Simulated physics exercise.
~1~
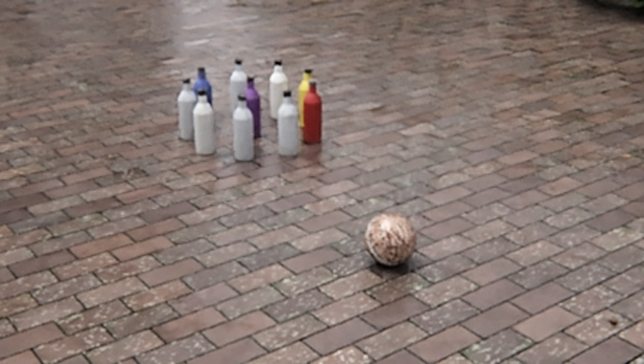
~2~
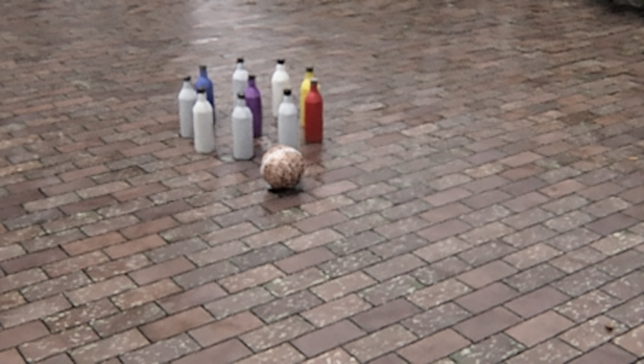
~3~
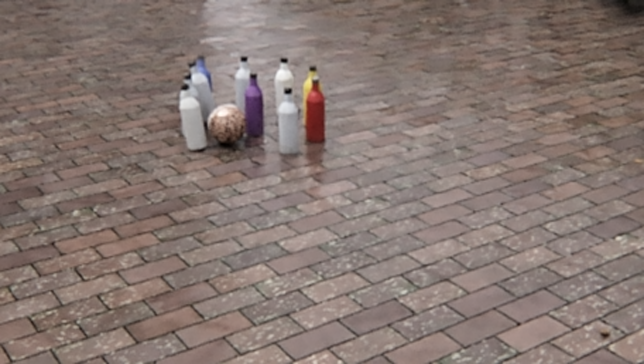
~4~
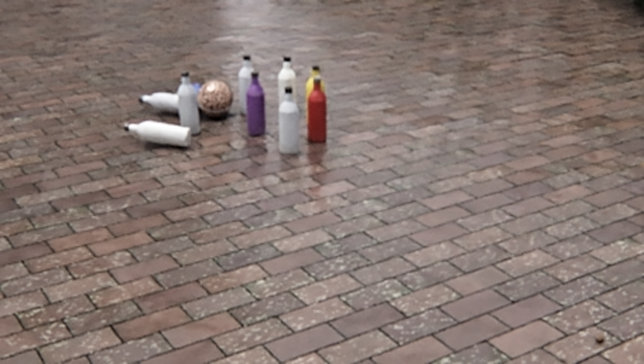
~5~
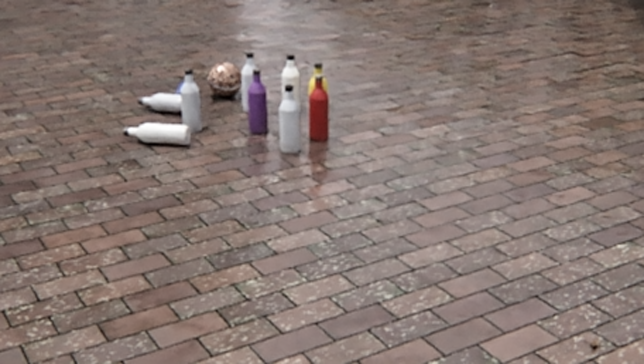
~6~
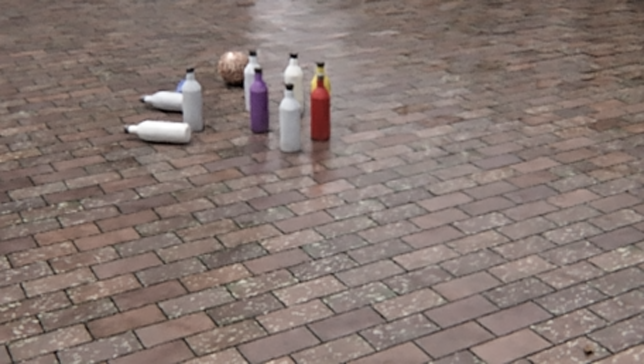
On a yard paved with worn reddish bricks, a group of capped bottles stands upright, mostly white, with one blue, one purple, one red and one yellow. A mottled stone ball rolls away from the viewer and to the left, towards them. It runs in among the bottles on the left side, just past the purple one, and knocks into them. Two white bottles and the blue one topple and lie flat. The ball then curves slightly right and rolls on behind the group, while the purple, red, yellow and remaining white bottles stay standing.
